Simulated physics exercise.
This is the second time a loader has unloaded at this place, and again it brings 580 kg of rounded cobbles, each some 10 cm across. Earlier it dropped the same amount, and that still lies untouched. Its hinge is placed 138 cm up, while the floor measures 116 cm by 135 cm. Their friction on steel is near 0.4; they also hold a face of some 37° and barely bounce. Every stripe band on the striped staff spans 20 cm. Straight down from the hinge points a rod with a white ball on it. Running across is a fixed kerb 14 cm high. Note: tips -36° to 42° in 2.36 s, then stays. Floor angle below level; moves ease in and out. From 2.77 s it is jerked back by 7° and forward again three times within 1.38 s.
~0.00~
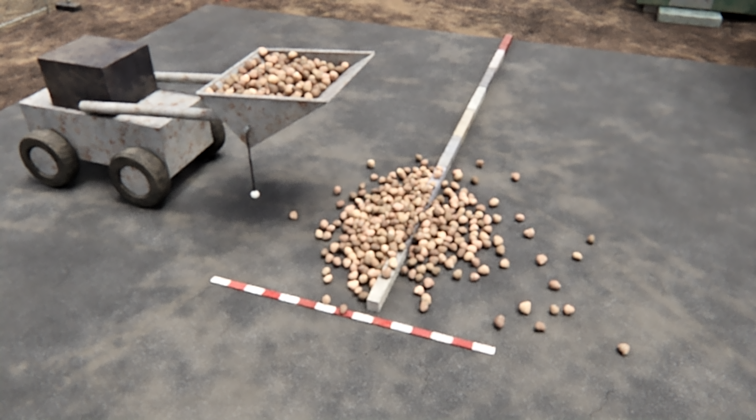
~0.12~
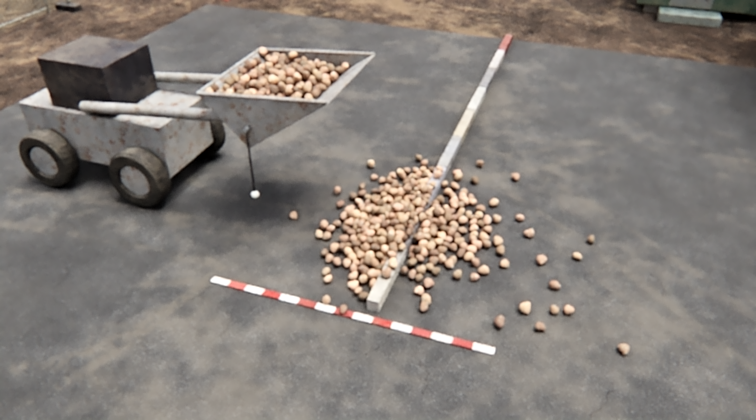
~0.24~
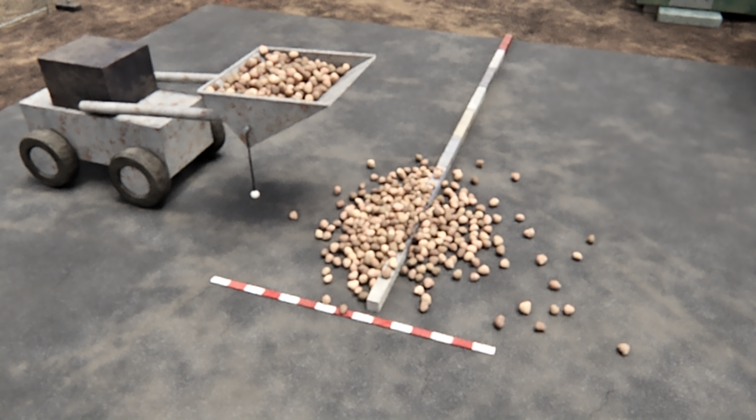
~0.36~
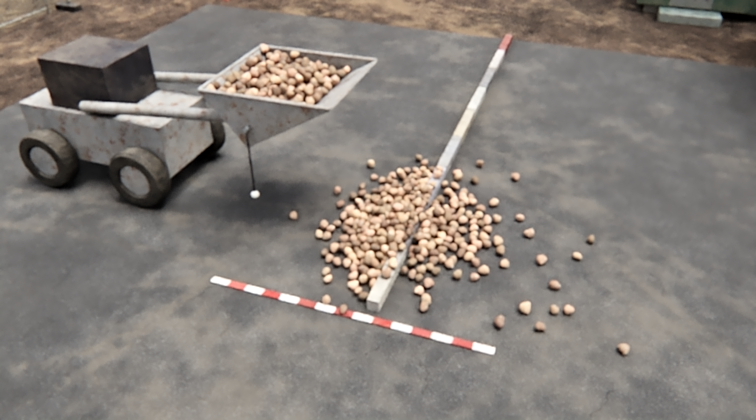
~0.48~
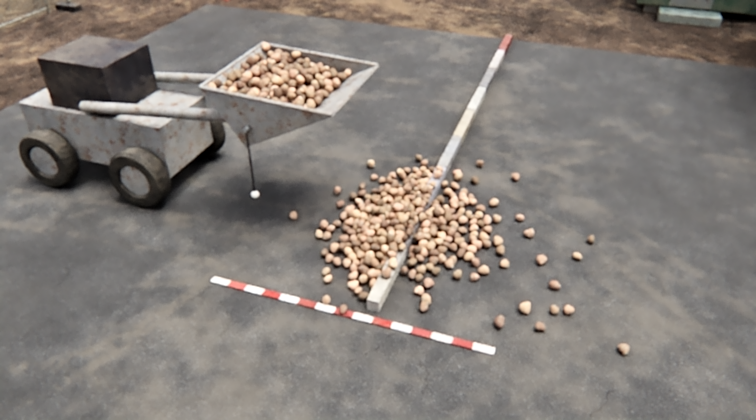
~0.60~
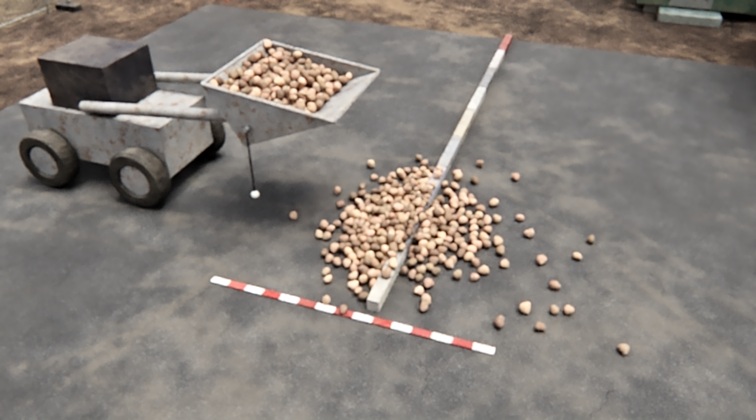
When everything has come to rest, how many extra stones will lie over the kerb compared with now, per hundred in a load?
About 1 per hundred.
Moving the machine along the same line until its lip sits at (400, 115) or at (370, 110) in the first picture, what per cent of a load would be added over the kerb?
Near 80 in a hundred first, near 40 in a hundred second.
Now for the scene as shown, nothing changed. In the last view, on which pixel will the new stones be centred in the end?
In the last view, somewhere near (358, 208).
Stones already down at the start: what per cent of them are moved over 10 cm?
5 per cent.
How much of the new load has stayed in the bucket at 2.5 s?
Roughly 15 per cent is still inside.
After 1.8 s the floor is at 30°; in per cent of one load, 99 in the bucket, 71 on this side of the kerb, 31 over the kerb; the foremost stones are at (569, 289).
After 2.5 s the floor is at 42°; in per cent of one load, 15 in the bucket, 154 on this side of the kerb, 31 over the kerb; the foremost stones are at (569, 289).
After 4.6 s the floor is at 42°; in per cent of one load, 0 in the bucket, 168 on this side of the kerb, 32 over the kerb; the foremost stones are at (569, 289).
After 7.4 s the floor is at 42°; in per cent of one load, 0 in the bucket, 168 on this side of the kerb, 32 over the kerb; the foremost stones are at (569, 289). Net gain over the kerb, 1.
